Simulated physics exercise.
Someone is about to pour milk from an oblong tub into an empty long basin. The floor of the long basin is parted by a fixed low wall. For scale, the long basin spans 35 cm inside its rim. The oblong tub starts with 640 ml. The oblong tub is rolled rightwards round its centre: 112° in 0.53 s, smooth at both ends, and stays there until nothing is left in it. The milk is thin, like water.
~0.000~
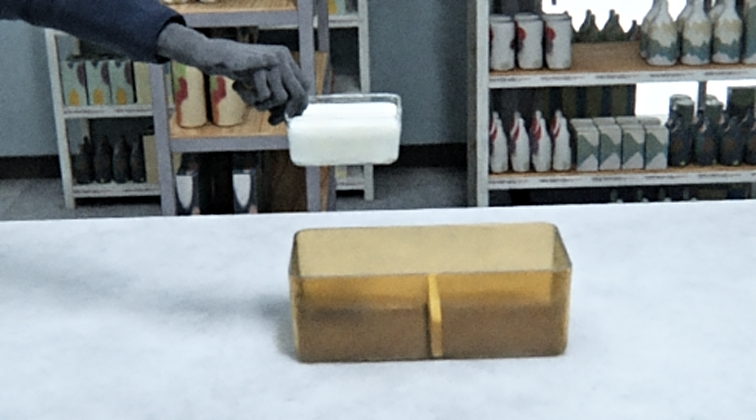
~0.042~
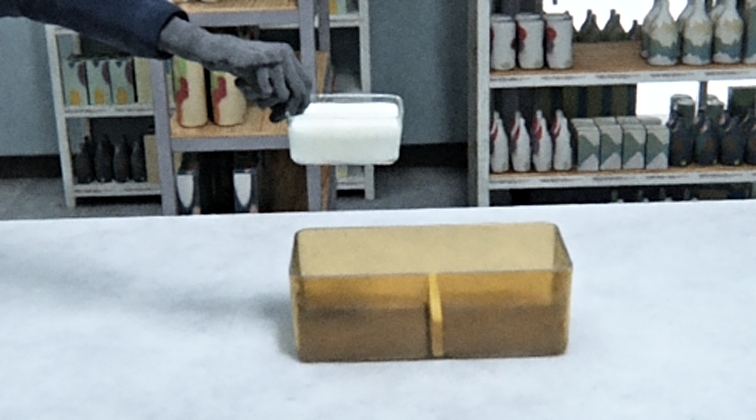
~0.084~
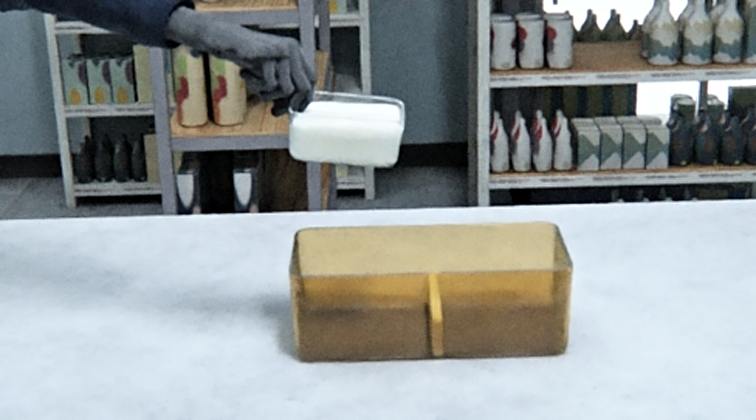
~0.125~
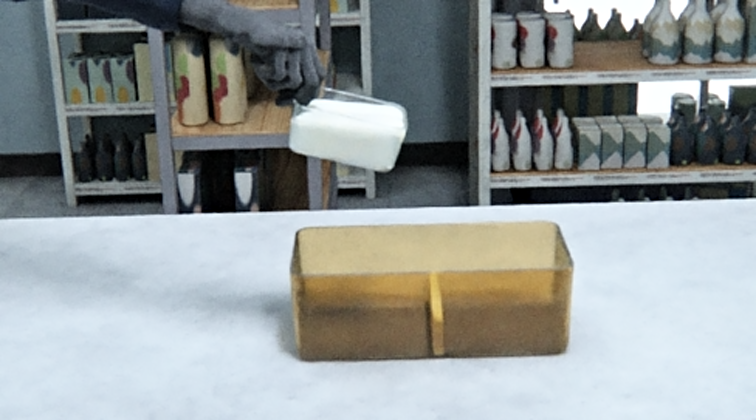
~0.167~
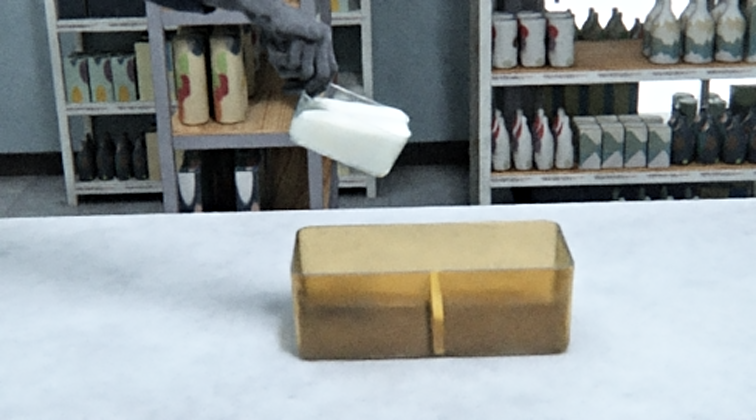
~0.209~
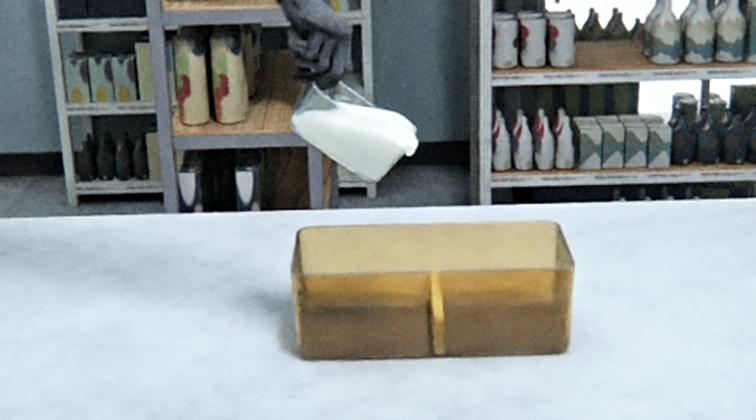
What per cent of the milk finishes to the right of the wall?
About 64 per cent.
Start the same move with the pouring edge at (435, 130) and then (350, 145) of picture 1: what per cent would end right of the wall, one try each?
In turn about 80 and 5 per cent.
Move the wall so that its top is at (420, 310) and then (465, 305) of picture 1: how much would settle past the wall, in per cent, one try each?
First 70, then 25 per cent.
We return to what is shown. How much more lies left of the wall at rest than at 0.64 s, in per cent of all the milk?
About 8 per cent.
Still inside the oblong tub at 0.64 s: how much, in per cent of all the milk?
Some 0 per cent.
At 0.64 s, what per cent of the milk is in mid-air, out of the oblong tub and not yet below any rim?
About 7 per cent.
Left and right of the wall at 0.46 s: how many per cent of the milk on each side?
Some 3 per cent left and 46 right.
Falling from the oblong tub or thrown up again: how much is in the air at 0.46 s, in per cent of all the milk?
About 44 per cent.
After 0.46 s the tilt is 107° and 7 per cent is still to pour, 3 is left of the wall and 47 right of it.
After 0.64 s the tilt is 112° and 0 per cent is still to pour, 25 is left of the wall and 68 right of it.
After 0.82 s the tilt is 112° and 0 per cent is still to pour, 32 is left of the wall and 64 right of it.
After 1.03 s the tilt is 112° and 0 per cent is still to pour, 33 is left of the wall and 64 right of it.
In the end 33 per cent lies left of the wall, 64 right of it and 3 outside.
